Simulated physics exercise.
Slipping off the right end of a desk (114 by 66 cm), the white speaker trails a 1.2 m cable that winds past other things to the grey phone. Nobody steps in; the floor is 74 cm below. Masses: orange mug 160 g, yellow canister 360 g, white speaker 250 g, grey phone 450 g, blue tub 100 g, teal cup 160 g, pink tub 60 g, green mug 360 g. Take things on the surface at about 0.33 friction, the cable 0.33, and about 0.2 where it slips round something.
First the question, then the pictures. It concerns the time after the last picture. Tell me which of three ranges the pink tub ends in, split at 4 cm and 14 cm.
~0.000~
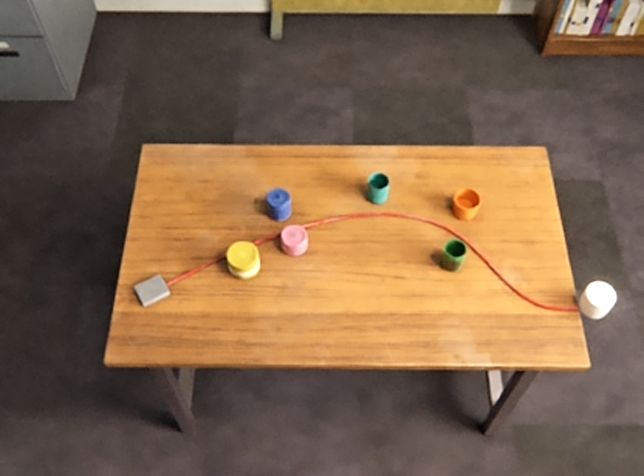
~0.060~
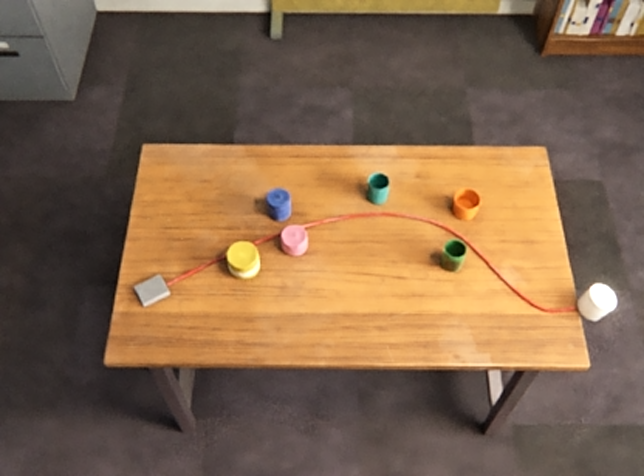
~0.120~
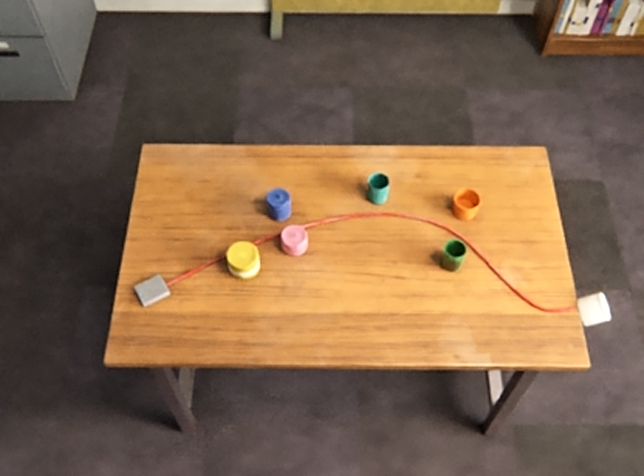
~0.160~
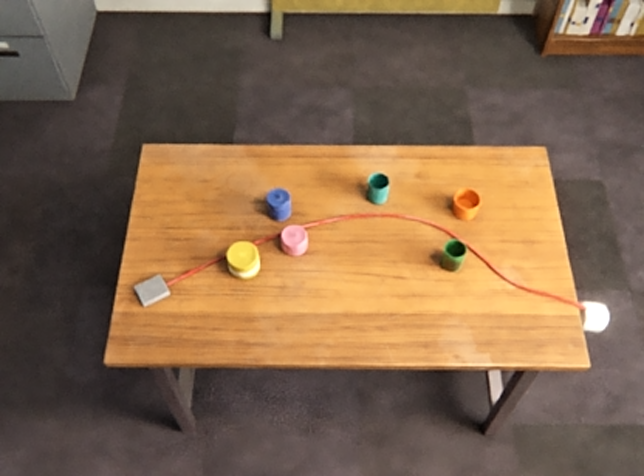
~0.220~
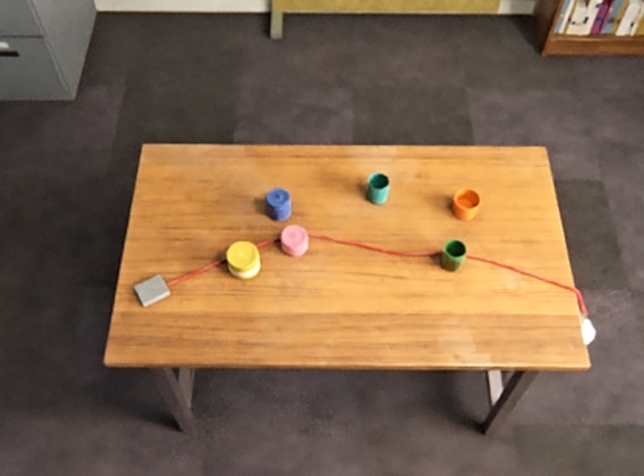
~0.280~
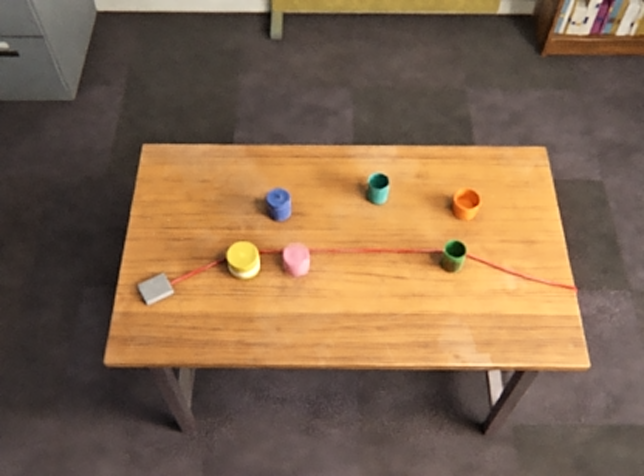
It ends in the top range.
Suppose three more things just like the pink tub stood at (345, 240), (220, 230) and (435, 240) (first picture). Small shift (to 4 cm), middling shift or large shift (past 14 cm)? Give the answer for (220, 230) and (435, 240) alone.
Taking them in turn, the first shows only a little movement and the second shows a lot of movement.
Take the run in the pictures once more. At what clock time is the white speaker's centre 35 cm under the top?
Clock time: Never.
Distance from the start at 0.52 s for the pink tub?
Pink tub 25 cm.
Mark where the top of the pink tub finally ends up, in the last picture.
Somewhere around (301, 338) is where it ends up.
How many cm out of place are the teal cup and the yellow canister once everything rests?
For the teal cup it's 0 cm, while the yellow canister comes to 0 cm.
By 0.5 s, the cable's tail end at (180, 279); pink tub 26 cm off its start, white speaker over the edge, grey phone 3 cm off its start.
By 0.7 s, the cable's tail end at (186, 277); pink tub 28 cm off its start, white speaker over the edge, grey phone 5 cm off its start.
By 1.0 s, the cable's tail end at (187, 276); pink tub 28 cm off its start at (301, 338), white speaker over the edge, grey phone 5 cm off its start at (172, 280).
By 1.2 s, the cable's tail end at (187, 276); pink tub 28 cm off its start, white speaker over the edge, grey phone 5 cm off its start.
By 2.4 s, the cable's tail end at (187, 276); pink tub 28 cm off its start at (301, 338), white speaker over the edge, grey phone 5 cm off its start at (172, 280).
